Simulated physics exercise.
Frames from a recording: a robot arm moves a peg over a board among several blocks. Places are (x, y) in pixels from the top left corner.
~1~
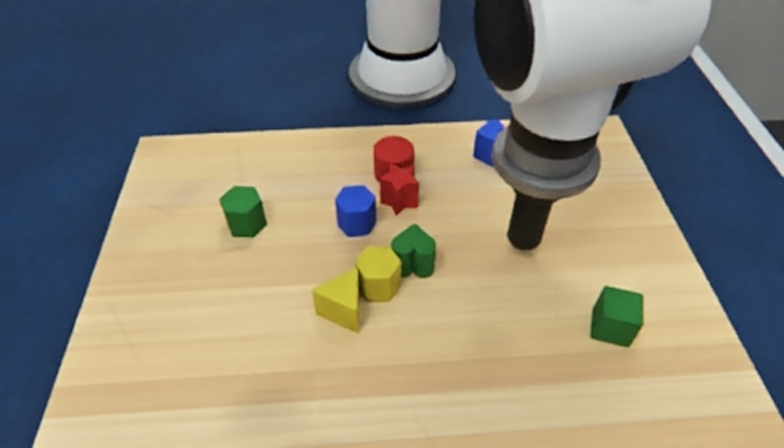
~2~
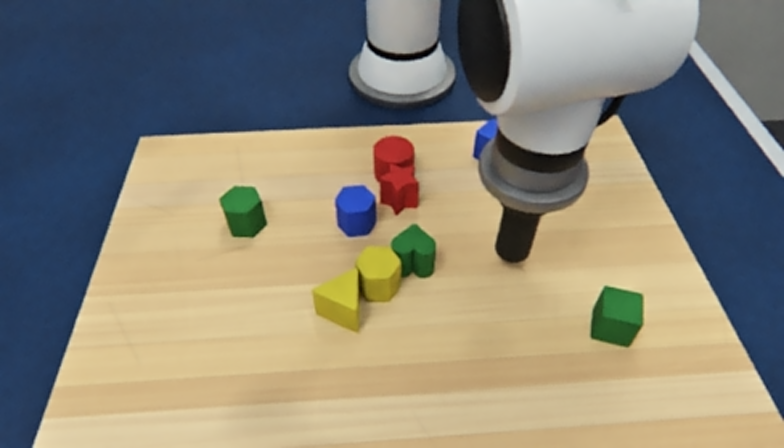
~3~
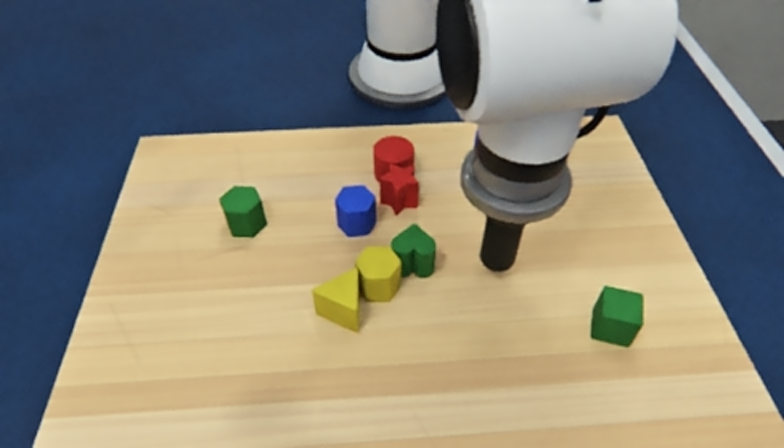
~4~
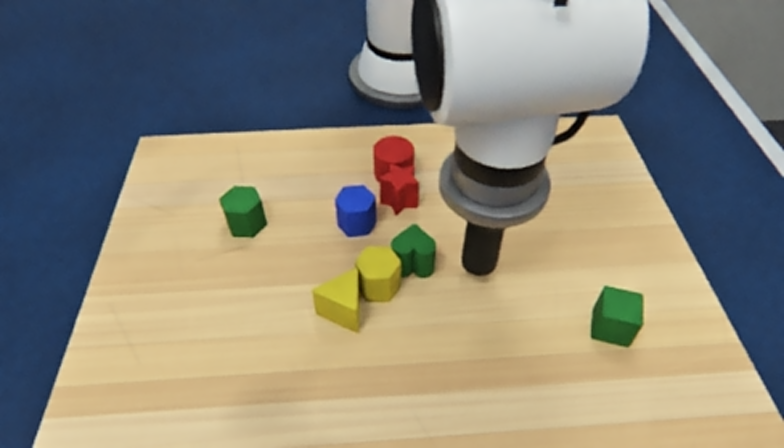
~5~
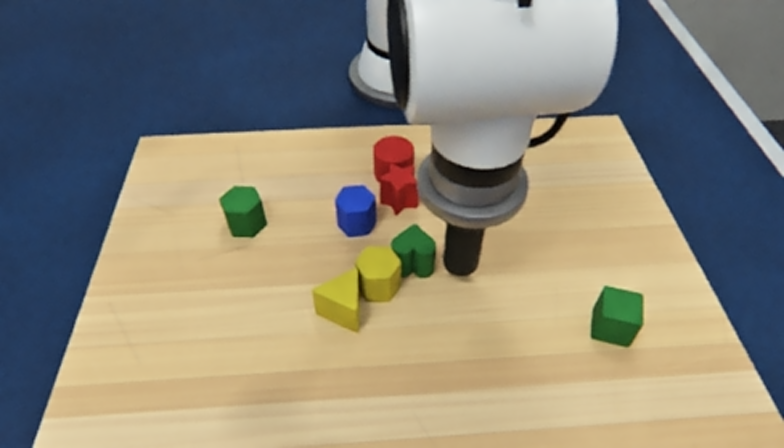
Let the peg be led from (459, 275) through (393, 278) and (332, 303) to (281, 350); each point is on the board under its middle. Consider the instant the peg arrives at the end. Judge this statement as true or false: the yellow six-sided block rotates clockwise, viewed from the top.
That is true.
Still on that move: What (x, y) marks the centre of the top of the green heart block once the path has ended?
Roughly at (373, 227).
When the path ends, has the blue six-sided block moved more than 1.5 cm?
Final answer: No.
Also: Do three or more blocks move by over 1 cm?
Yes, I think so.
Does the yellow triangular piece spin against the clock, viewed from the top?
In short: Yes.
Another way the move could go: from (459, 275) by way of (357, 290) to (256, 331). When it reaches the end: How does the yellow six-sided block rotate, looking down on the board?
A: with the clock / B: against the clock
(A)
What follows on the original path. One third of the way, peg (392, 266); yellow triangular piece (331, 295), turned 30° anticlockwise; yellow six-sided block (351, 262), turned 15° anticlockwise; green heart block (376, 227), turned 75° clockwise.
Two thirds of the way, peg (330, 291); yellow triangular piece (311, 308), turned 80° anticlockwise; yellow six-sided block (290, 270), turned 30° clockwise; green heart block (373, 227), turned 85° clockwise.
At the end, peg (278, 338); yellow triangular piece (275, 362), turned 100° anticlockwise; blue six-sided block unmoved; yellow six-sided block (279, 274), turned 65° clockwise; green heart block (373, 227), turned 85° clockwise.
